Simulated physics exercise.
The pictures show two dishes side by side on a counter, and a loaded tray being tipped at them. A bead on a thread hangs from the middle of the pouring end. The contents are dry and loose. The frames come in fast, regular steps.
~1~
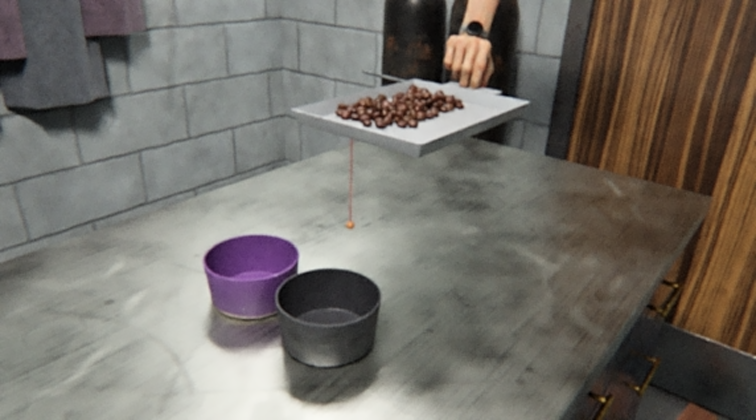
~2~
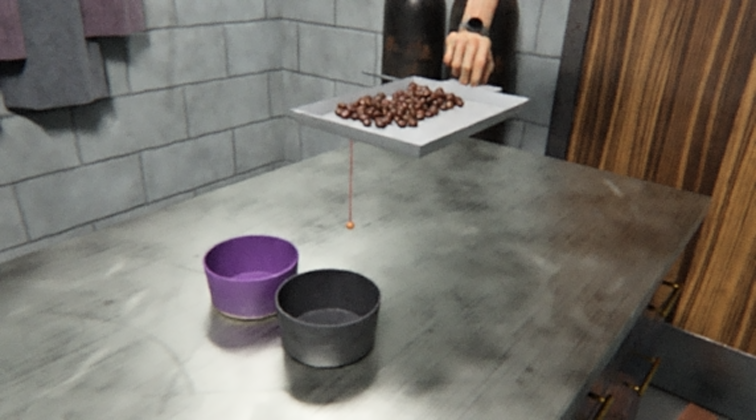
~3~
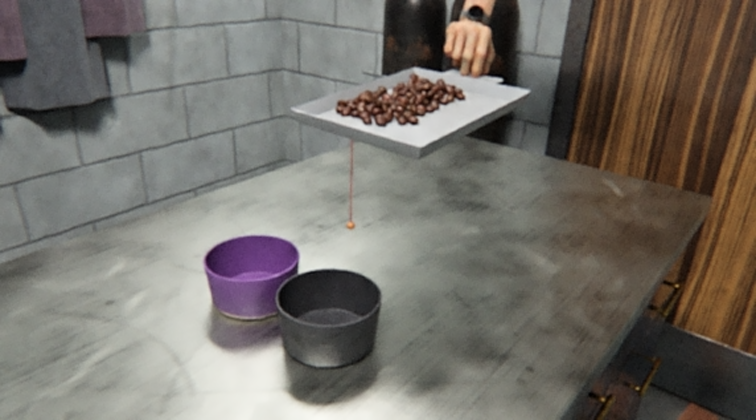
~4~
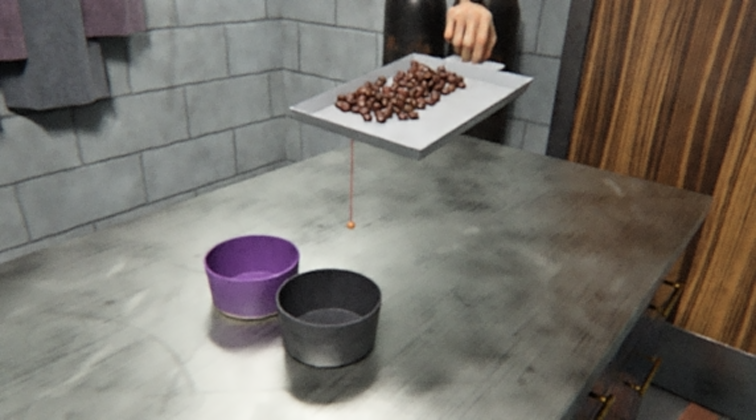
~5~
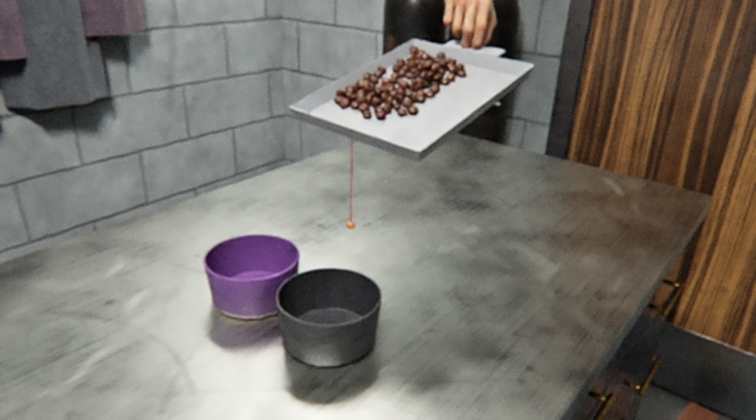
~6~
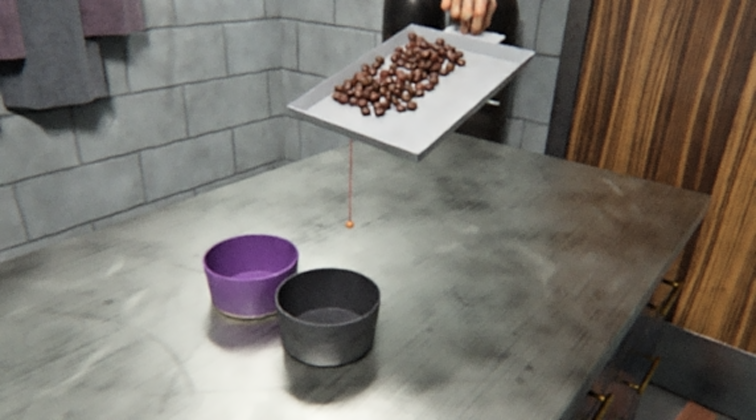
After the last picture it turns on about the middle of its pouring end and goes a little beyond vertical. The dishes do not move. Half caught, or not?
They take less than half between them.
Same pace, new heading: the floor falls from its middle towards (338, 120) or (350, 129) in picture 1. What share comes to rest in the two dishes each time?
Roughly 0 per cent, and 10 per cent.
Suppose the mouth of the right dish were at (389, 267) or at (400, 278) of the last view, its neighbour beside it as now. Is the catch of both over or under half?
At the first place most of it, at the second most of it.
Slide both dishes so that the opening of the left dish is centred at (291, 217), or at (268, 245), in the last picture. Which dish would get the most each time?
The first try: The dish on the right. The second: The right dish.
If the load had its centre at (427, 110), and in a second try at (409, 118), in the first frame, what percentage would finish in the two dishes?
In turn 10 and 10 in a hundred.
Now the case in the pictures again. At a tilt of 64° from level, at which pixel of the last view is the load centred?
Around (368, 143).
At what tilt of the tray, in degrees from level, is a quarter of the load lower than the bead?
At some 75 degrees.
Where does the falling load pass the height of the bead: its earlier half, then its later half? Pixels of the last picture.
The first part at (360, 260); the rest at (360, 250).
Soon, tray tipped steeply; about two thirds on the tray; a stray few outside both; about a quarter in the air.
A while on, tray tipped past a quarter turn; a stray few on the tray; a small part in the right dish; a stray few in the left dish; about two thirds outside both; about a quarter in the air.
Towards the end, tray tipped past a quarter turn; a small part in the right dish; a stray few in the left dish; most outside both.
Finally, tray tipped past a quarter turn; a small part in the right dish; a stray few in the left dish; most outside both.
